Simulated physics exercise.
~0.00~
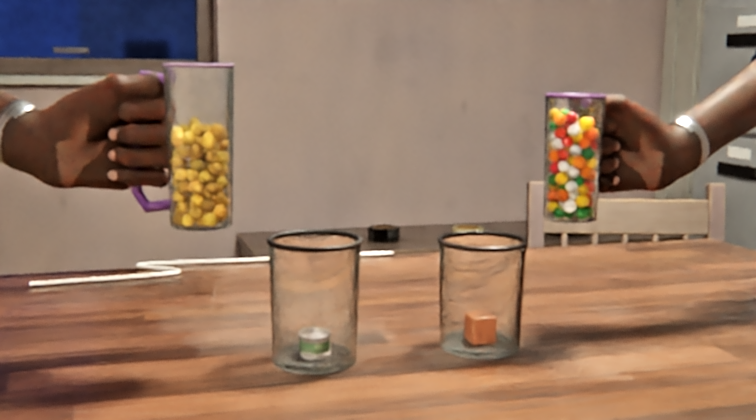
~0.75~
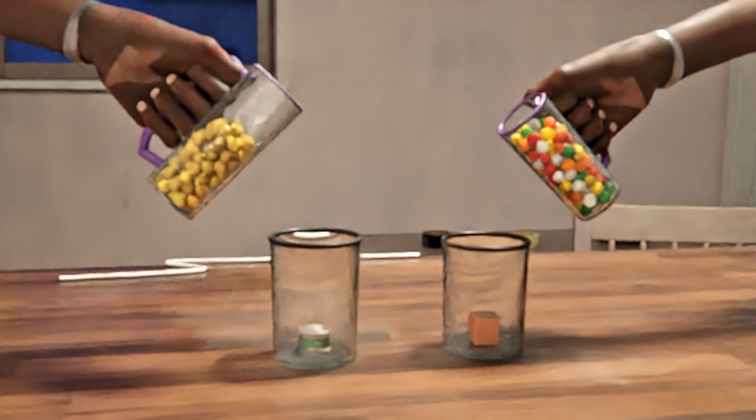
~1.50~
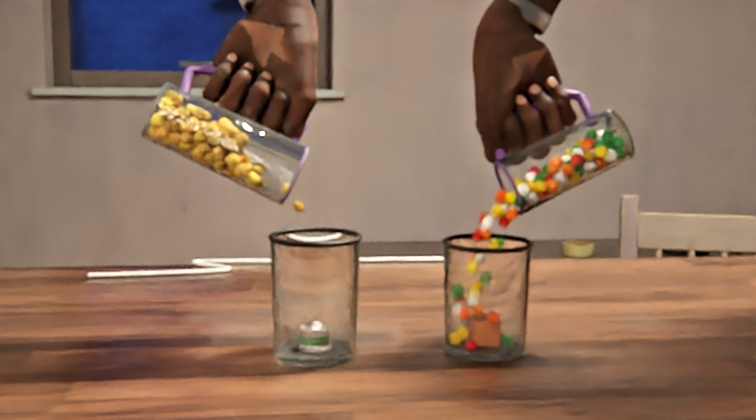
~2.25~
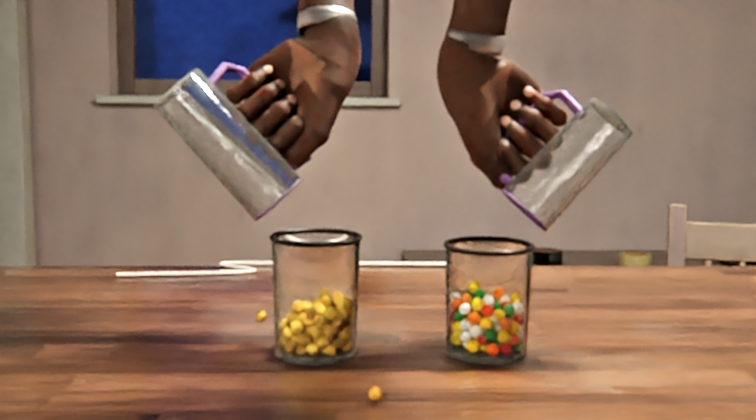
Two hands tipped purple-handled cups over clear containers, pouring yellow pieces into the left and multicoloured ones into the right, where they buried a small tin and an orange block, leaving both cups empty and two yellow pieces on the wooden table.
